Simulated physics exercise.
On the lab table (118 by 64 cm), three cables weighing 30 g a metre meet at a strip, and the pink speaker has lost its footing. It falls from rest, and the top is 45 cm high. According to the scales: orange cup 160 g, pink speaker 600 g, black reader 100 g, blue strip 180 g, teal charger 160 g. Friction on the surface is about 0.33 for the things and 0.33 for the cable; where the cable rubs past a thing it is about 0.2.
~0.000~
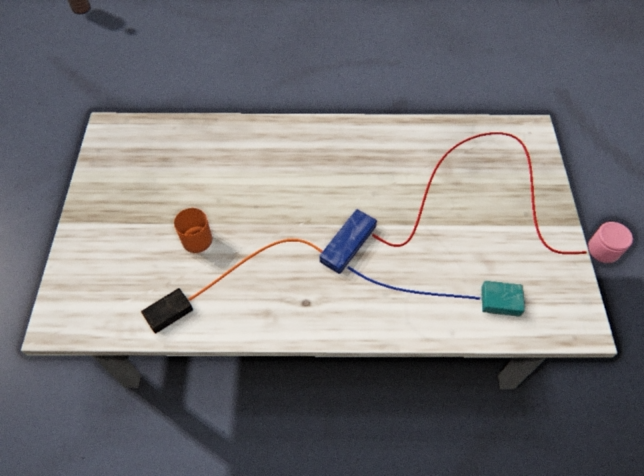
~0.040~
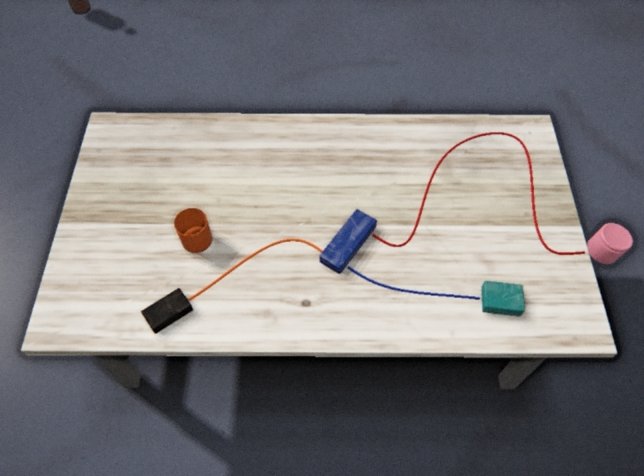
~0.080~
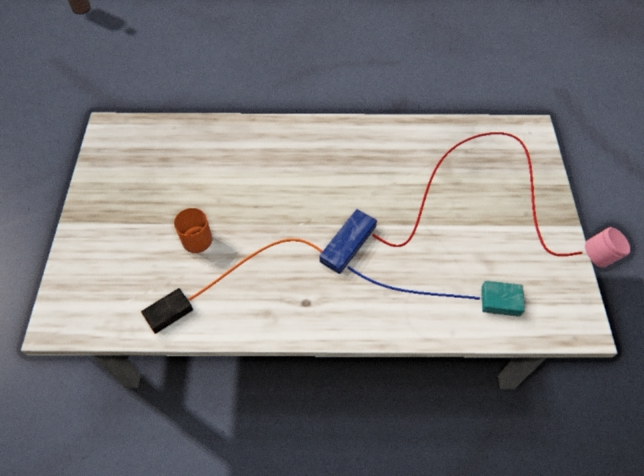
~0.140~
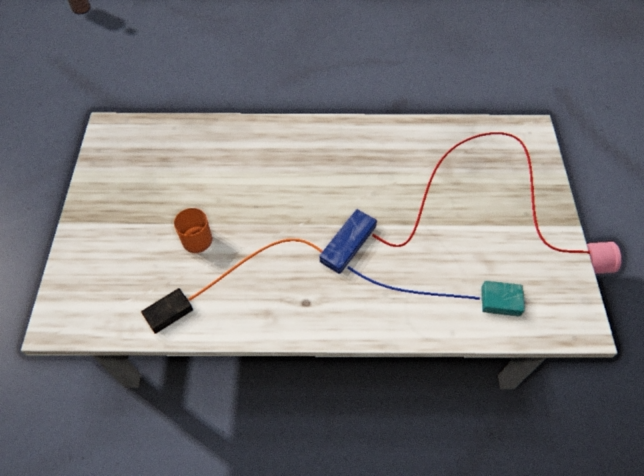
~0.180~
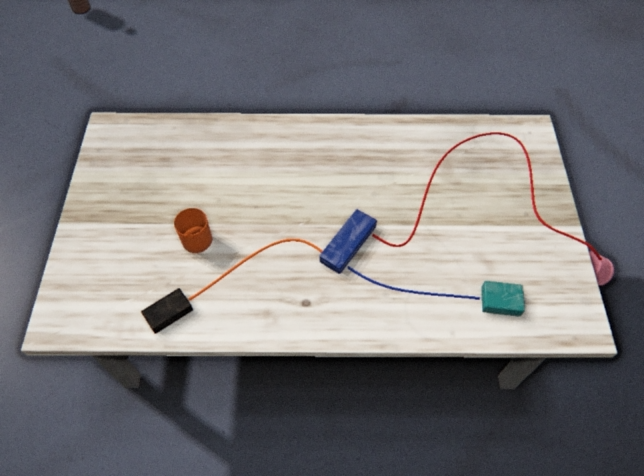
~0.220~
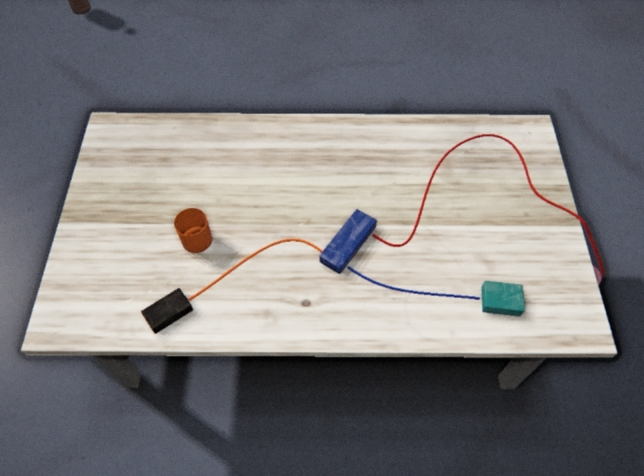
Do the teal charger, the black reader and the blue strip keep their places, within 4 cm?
Outcome: Teal charger: Still there. Black reader: Still there. Blue strip: Still there.
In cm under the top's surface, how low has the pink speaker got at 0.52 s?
I'd put it at about 40 centimetres under.
At 0.5 s, the strip's end of the red cable at (384, 245); blue strip 2 cm off its start, pink speaker over the edge.
At 0.8 s, the strip's end of the red cable at (384, 245); blue strip 2 cm off its start, pink speaker over the edge.
At 1.1 s, the strip's end of the red cable at (384, 245); blue strip 2 cm off its start at (358, 241), pink speaker over the edge.
At 1.4 s, the strip's end of the red cable at (384, 245); blue strip 2 cm off its start, pink speaker over the edge.
At 2.6 s, the strip's end of the red cable at (384, 245); blue strip 2 cm off its start at (358, 241), black reader 0 cm off its start at (166, 308), teal charger 0 cm off its start at (505, 295), pink speaker over the edge.
